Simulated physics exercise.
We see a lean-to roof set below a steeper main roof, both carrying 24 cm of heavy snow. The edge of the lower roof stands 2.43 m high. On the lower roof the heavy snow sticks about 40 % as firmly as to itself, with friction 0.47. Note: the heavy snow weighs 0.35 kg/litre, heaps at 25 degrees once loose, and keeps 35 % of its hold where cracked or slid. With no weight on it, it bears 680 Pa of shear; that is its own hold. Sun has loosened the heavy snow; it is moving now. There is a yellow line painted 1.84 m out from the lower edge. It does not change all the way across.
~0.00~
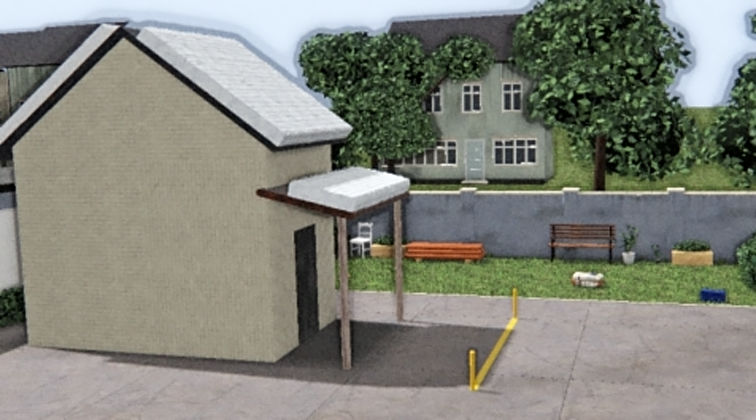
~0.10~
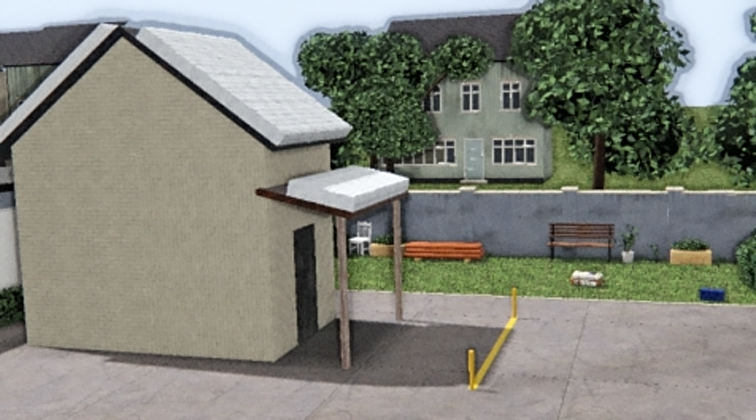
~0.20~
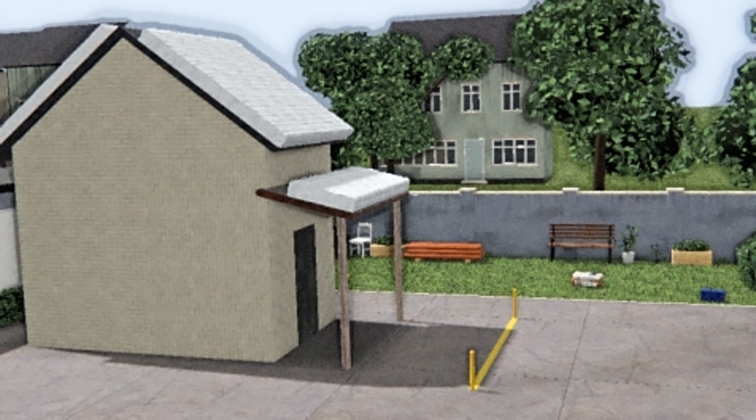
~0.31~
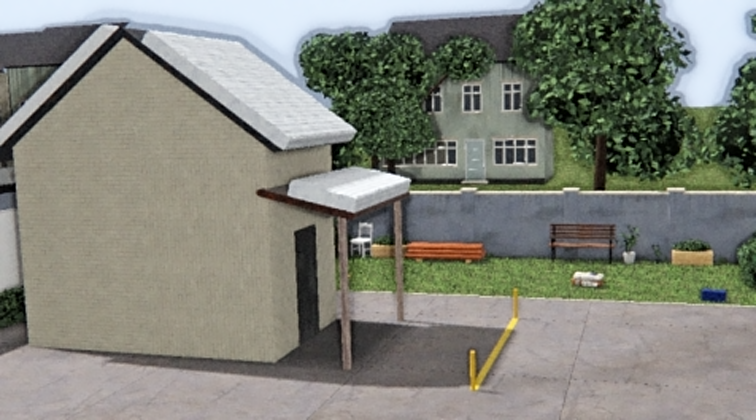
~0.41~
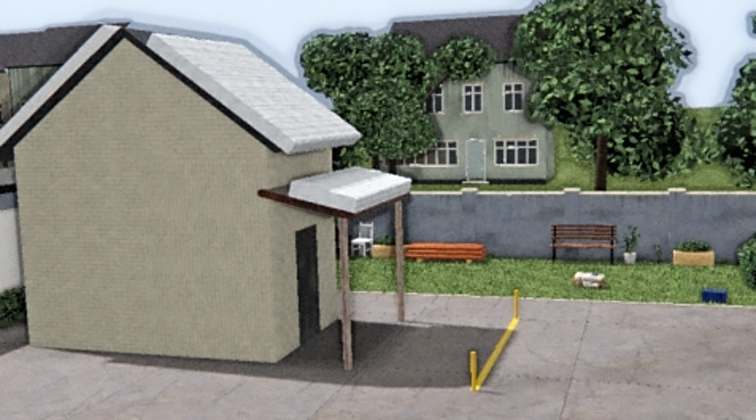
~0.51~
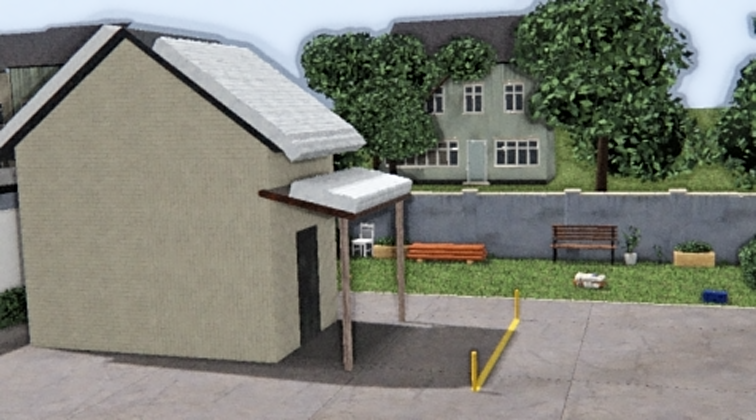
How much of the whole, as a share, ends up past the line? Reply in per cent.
Something like 9 per cent.
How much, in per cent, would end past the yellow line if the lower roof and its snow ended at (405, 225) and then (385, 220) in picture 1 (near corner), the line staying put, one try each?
0 %, 3 %.
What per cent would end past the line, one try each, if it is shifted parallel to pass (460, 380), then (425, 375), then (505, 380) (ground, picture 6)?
I'd guess near 16 %, then near 30 %, and near 4 % on the last try.
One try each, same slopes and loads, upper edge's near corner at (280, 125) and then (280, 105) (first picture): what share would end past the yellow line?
First try 30 %, second try 40 %.
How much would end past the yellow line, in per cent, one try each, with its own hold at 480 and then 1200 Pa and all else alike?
Respectively, close to 20 % and close to 0 %.
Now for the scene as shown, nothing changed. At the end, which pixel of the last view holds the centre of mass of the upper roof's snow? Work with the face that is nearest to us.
The middle sits at about (406, 311).
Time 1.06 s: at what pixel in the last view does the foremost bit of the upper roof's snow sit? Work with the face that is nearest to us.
Look roughly at (336, 185).
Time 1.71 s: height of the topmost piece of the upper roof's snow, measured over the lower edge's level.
At that moment it reaches around 1.2 m above the edge.
After 1.06 s, none is below the lower edge and 0 % is past the line.
After 1.71 s, 6 % is below the lower edge and 0 % is past the line.
After 2.35 s, 51 % is below the lower edge and 3 % is past the line.
After 3.00 s, 61 % is below the lower edge and 9 % is past the line.
After 3.50 s, 61 % is below the lower edge and 9 % is past the line.
